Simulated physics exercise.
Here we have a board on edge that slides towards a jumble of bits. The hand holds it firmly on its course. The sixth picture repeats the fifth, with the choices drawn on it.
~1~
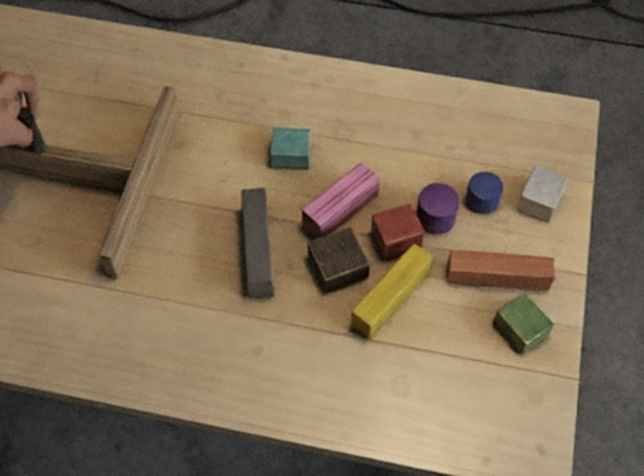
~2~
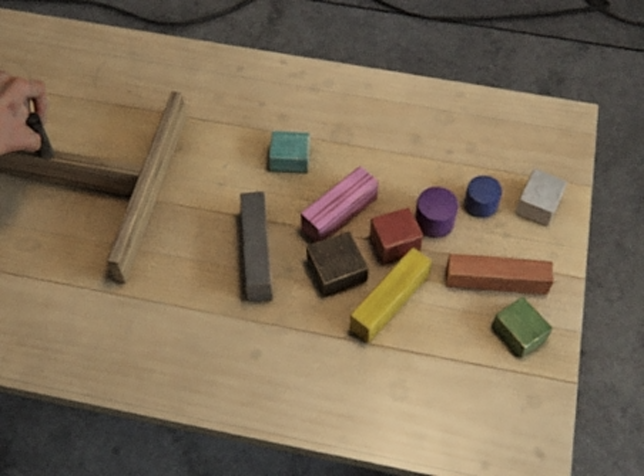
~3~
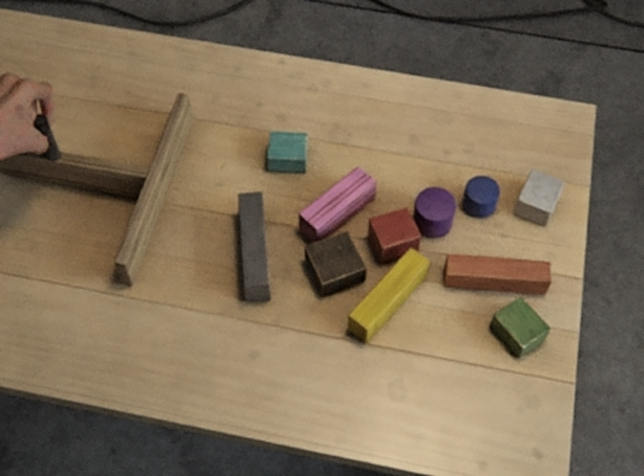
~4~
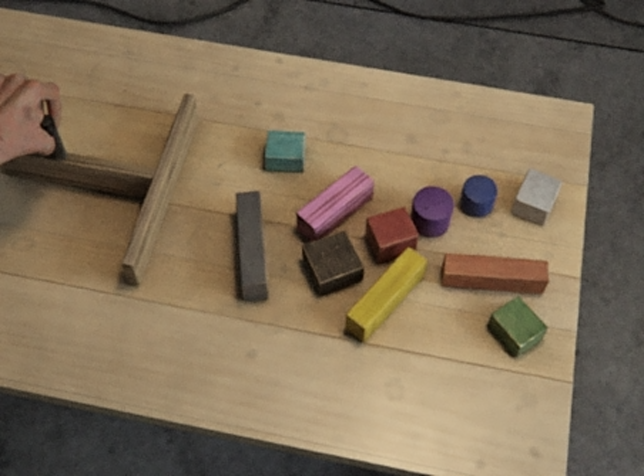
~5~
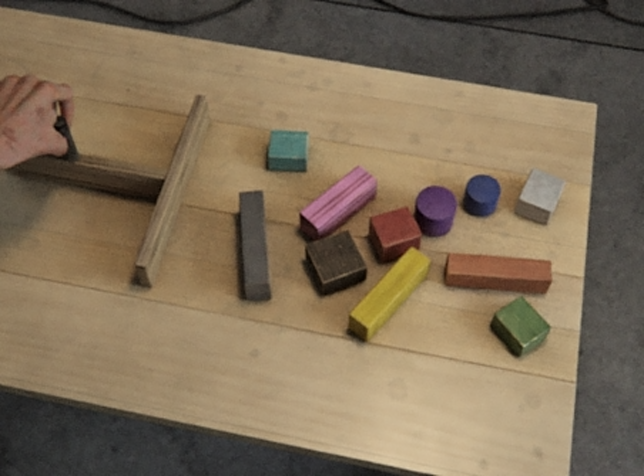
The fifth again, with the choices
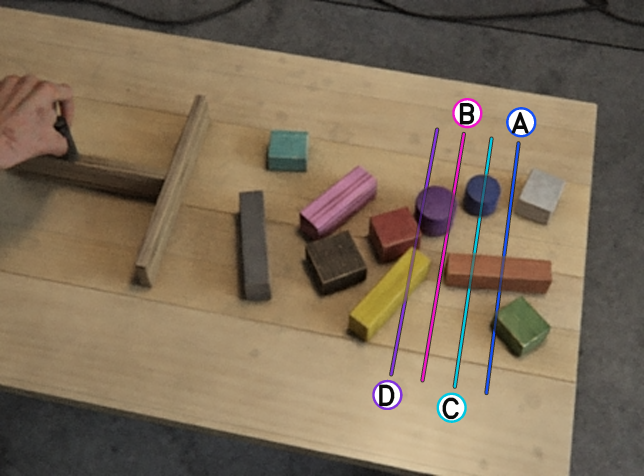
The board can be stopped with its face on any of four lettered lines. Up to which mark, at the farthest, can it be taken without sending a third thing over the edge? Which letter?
No farther than C.
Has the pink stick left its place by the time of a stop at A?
Yes.
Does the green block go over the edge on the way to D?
No.
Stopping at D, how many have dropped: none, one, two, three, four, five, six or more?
In all, none.
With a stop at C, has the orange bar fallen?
By then, yes.
On the marked copy, A at (504, 258); B at (445, 247); C at (475, 253); D at (416, 242).
With C. Early on, board (278, 194); turquoise block (320, 157); grey bar (287, 251).
Further on, board (387, 214); orange bar (533, 271); blue tin (497, 192).
At the end, board (475, 229); green block over the edge; orange bar over the edge; two fallen.
As for the rest, A drops four; B is within the limit but short; D is within the limit but short.
